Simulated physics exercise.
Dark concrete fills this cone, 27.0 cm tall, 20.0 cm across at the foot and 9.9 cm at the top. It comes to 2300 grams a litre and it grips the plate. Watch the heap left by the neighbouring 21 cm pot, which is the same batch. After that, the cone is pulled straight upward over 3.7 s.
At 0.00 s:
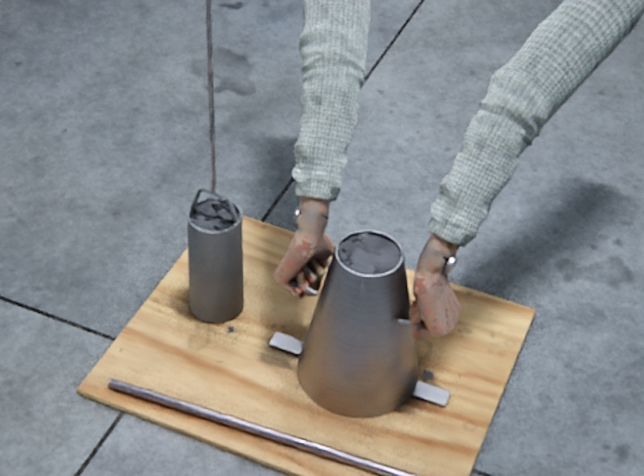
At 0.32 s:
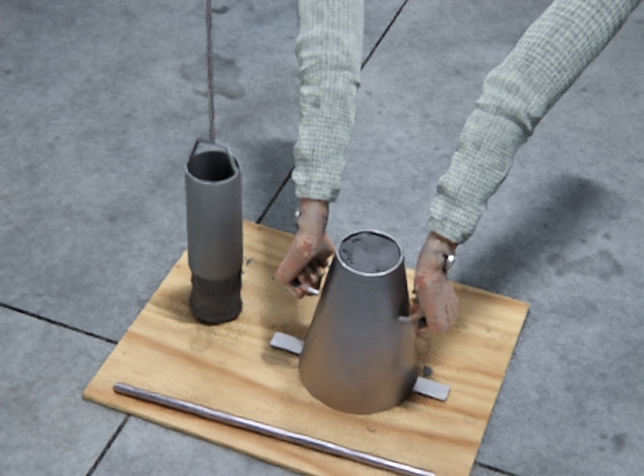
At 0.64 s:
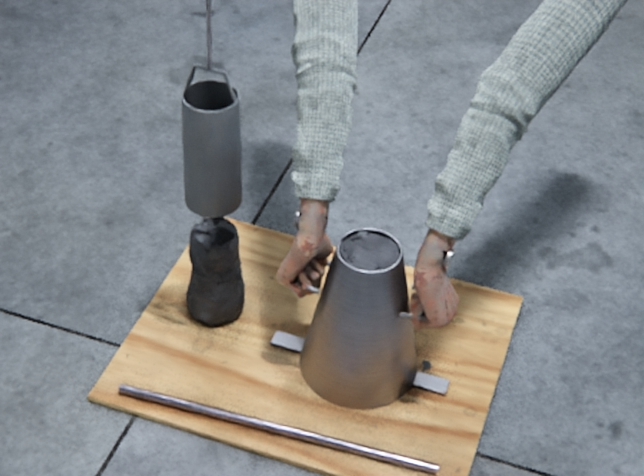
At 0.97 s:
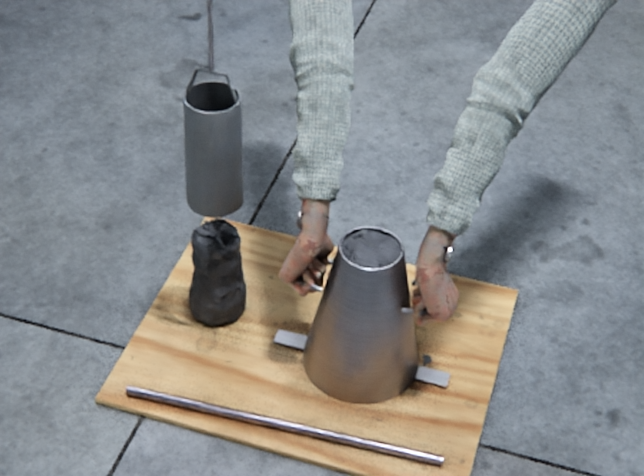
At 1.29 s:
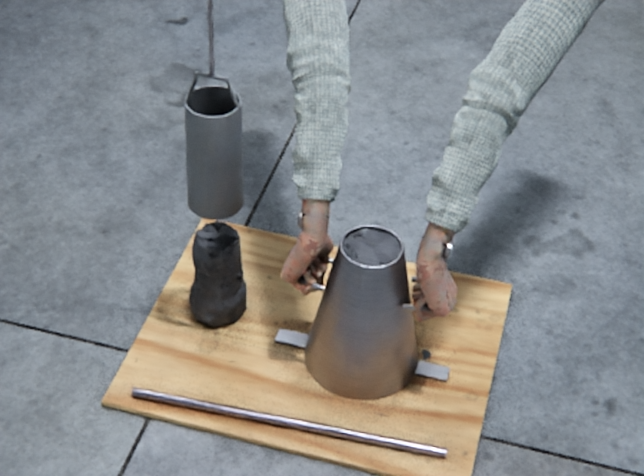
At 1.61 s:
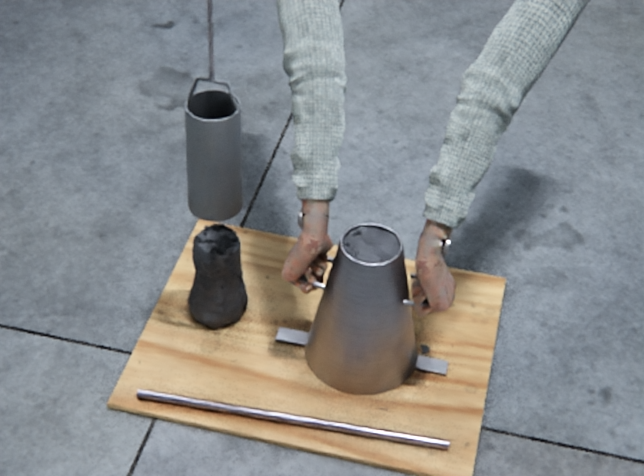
To begin with, a metal pot and a larger cone filled with dark concrete stand on a wooden board, two hands gripping the cone's sides. The pot rises straight up, uncovering a narrow dark heap, then hangs above it as the heap settles very slightly, while the cone stays in place.
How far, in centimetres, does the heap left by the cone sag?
Roughly 1 cm.
By 2.5 s, the cone is up 5.9 cm; the dark concrete has come down 0.5 cm to 26 cm and is 20 cm wide.
By 3.5 s, the cone is up 17 cm; the dark concrete has come down 0.8 cm to 26 cm and is 20 cm wide.
By 4.4 s, the cone is up 28 cm; the dark concrete has come down 0.9 cm to 26 cm and is 20 cm wide.
By 5.5 s, the cone is clear; the dark concrete has come down 1.0 cm to 26 cm and is 20 cm wide.
By 6.0 s, at rest, the cone is clear; the dark concrete has come down 1.1 cm to 26 cm and is 20 cm wide.
